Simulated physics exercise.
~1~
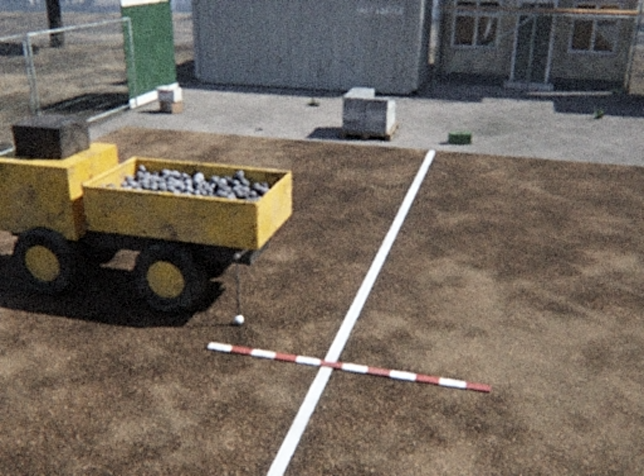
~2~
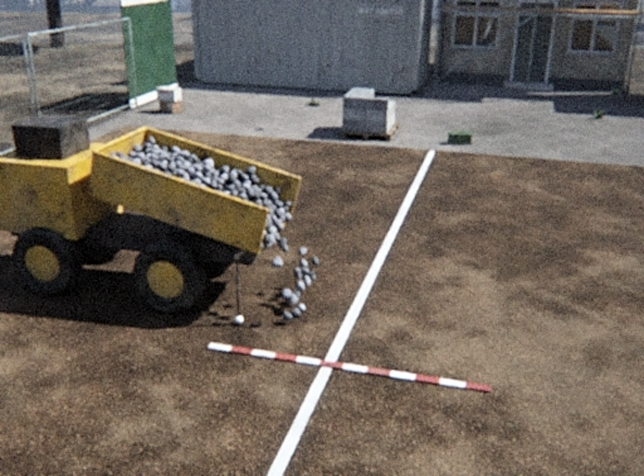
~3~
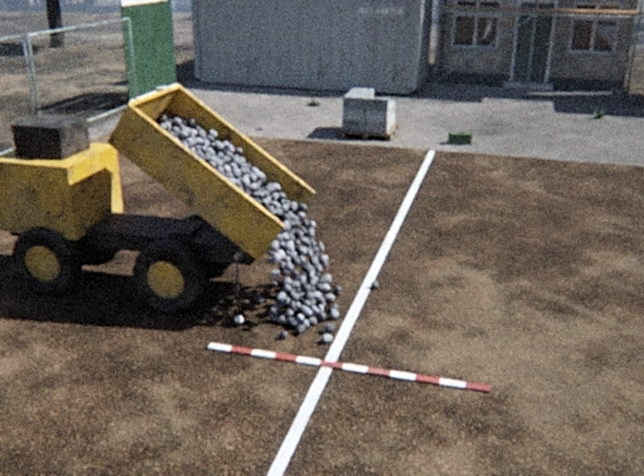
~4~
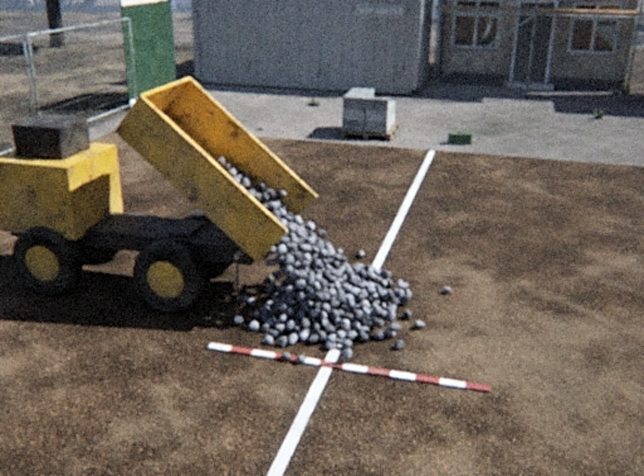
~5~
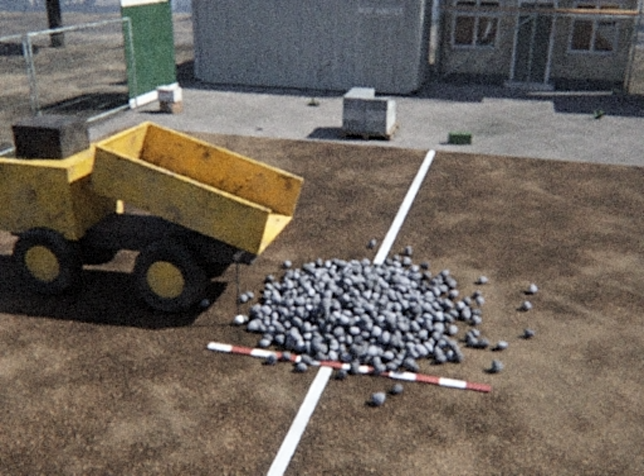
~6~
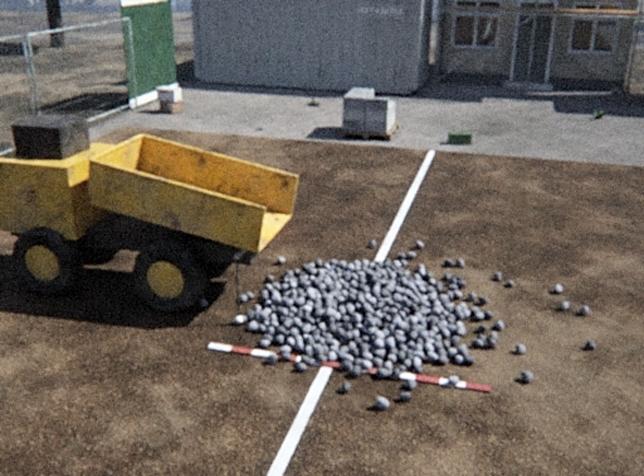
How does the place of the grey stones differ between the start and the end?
At the start the stones are in the yellow truck's bed on the left. At the end they lie in a heap on the ground, lower and further right, spread across the white line.
A yellow dump truck tips grey stones into a heap across a white line, then lowers its bed partway.
